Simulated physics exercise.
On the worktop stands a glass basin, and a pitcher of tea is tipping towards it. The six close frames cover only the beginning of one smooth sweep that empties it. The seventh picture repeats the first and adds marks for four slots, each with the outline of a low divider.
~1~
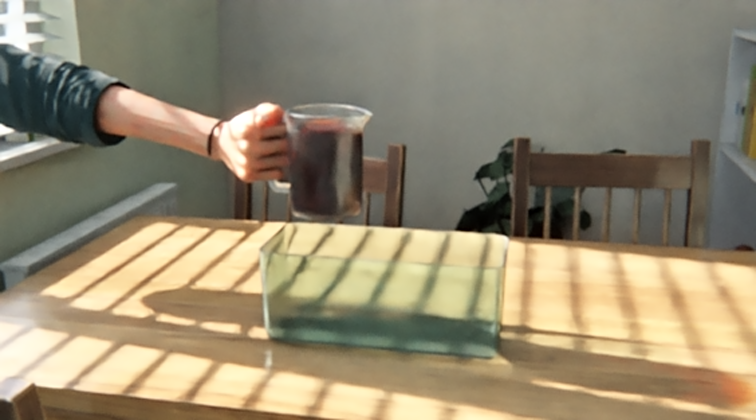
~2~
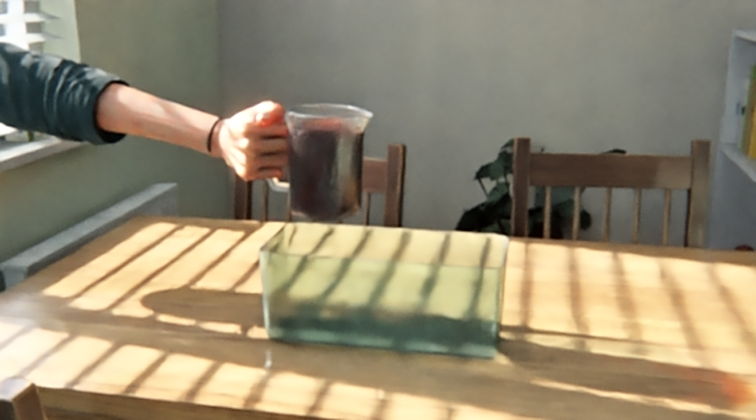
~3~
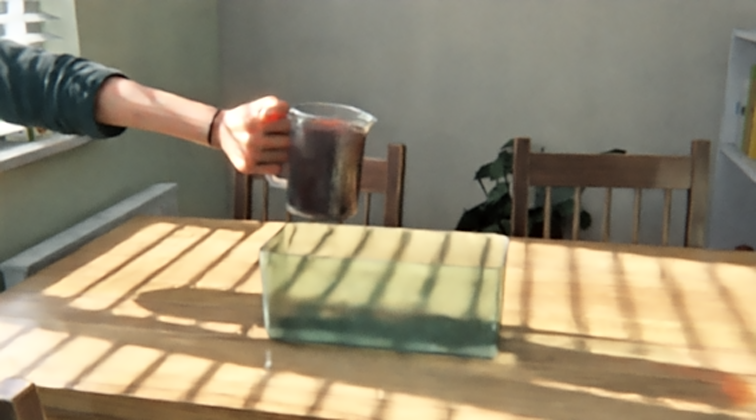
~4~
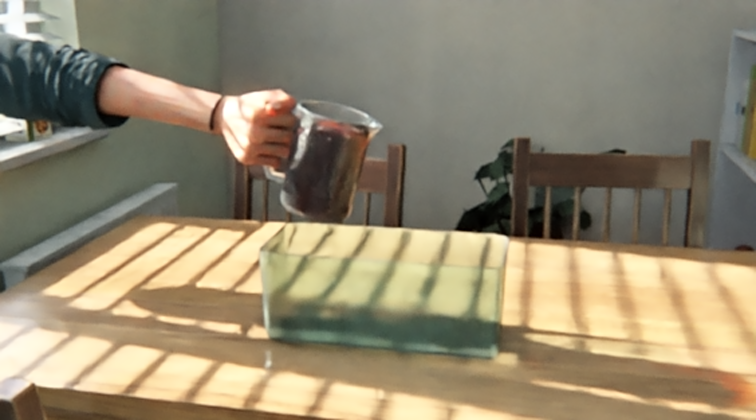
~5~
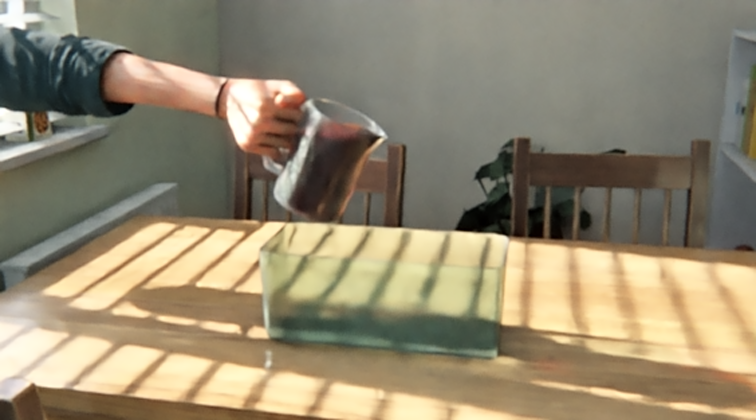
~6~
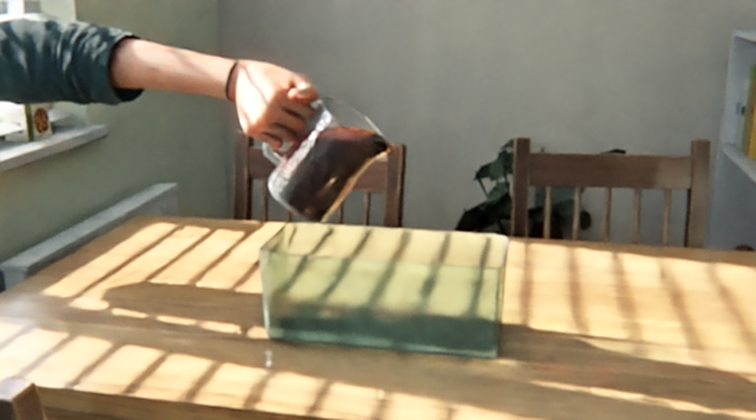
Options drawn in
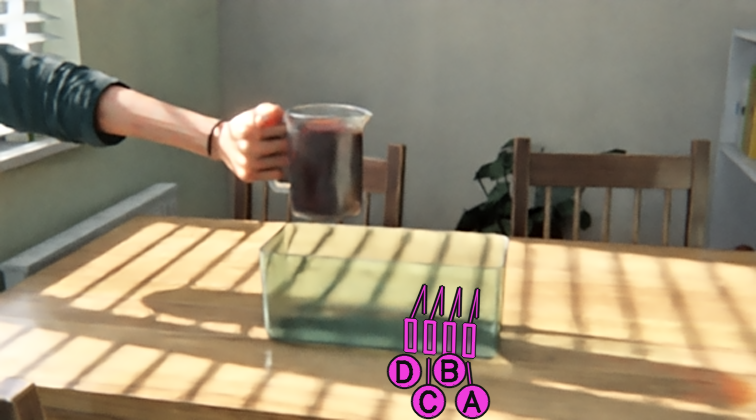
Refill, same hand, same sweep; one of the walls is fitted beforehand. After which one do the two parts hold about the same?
Choose D.
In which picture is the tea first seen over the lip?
In picture 6.
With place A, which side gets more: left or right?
The left side.
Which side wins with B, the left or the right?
The left side.
In magenta, A at (467, 362); B at (448, 360); C at (428, 359); D at (409, 357).
For place A, about 89 % ends left of the wall and 10 % right of it.
For place B, about 92 % ends left of the wall and 6 % right of it; 3 % is lost outside.
For place C, about 79 % ends left of the wall and 19 % right of it.
For place D, about 48 % ends left of the wall and 51 % right of it.
